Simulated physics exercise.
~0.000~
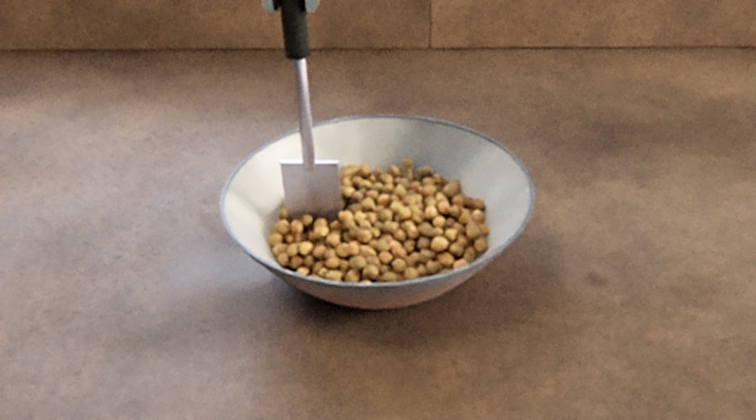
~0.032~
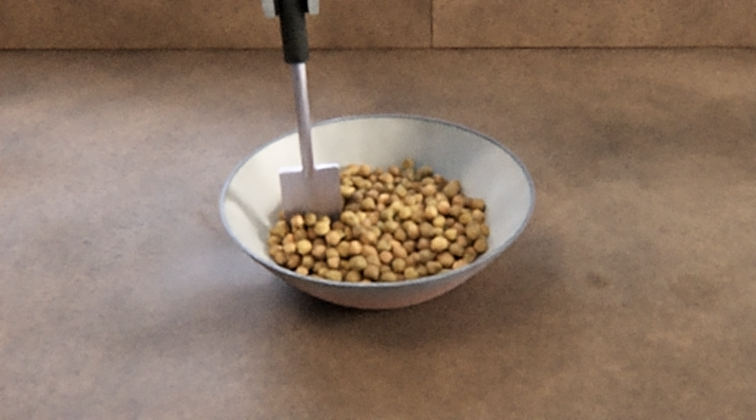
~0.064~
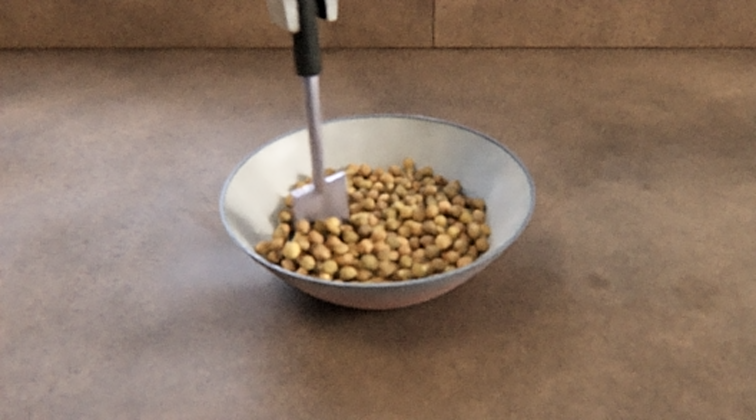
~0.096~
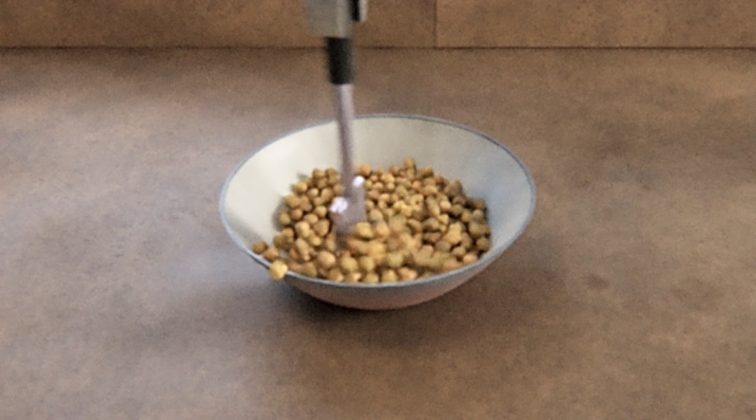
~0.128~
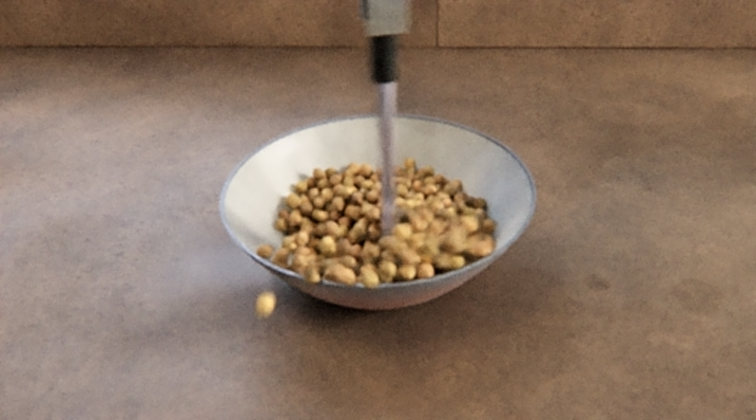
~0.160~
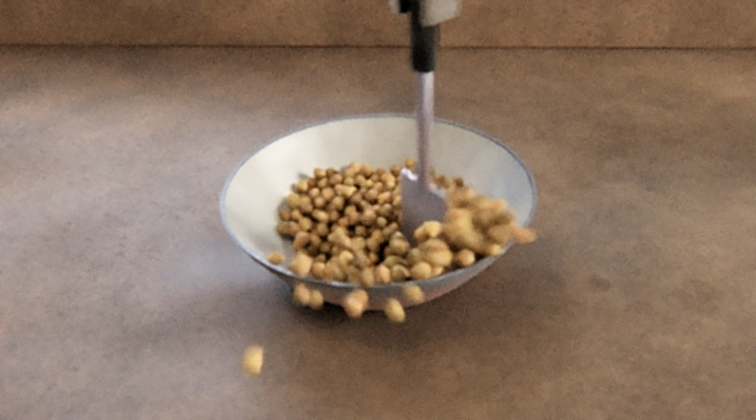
On a brown countertop, a gripped metal spatula sweeps rightward through a bowl of chickpeas, pushing some over the near rim.
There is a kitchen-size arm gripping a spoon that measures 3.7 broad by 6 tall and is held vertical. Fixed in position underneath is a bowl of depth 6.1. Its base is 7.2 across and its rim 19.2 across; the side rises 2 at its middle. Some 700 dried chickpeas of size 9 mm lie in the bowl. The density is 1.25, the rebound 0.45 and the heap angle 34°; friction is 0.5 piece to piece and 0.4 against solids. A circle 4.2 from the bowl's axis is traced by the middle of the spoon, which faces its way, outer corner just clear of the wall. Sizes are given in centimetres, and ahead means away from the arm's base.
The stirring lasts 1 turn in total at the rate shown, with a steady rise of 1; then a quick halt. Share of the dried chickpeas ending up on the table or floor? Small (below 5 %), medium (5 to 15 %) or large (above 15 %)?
It is large.
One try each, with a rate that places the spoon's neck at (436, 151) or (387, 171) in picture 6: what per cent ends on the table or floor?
Well, about 30 percent the first time and about 15 percent the second.
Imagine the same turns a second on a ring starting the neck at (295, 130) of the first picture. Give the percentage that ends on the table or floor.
Roughly 20 per cent.
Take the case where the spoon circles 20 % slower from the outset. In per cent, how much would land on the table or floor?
Estimate: Near 15 in a hundred.
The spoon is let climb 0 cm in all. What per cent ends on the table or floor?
Around 25 percent of it.
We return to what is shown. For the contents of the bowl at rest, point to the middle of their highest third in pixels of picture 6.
Estimated centre: (346, 222).
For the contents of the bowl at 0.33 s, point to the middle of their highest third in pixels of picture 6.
Close to pixel (341, 156).
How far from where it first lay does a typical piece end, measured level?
6 cm.
By 0.24 s, 218° round, highest piece 10 above the table; 645 in the bowl, 10 on the table or floor, 45 in flight or on the tool.
By 0.33 s, 300° round, highest piece 10 above the table; 587 in the bowl, 49 on the table or floor, 64 in flight or on the tool.
By 0.57 s, 0° round, highest piece 7 above the table; 540 in the bowl, 160 on the table or floor.
By 1.27 s, 0° round, highest piece 6 above the table; 539 in the bowl, 161 on the table or floor.
Final count, 539 in the bowl, 161 on the table or floor. That is 23 % on the table or floor.
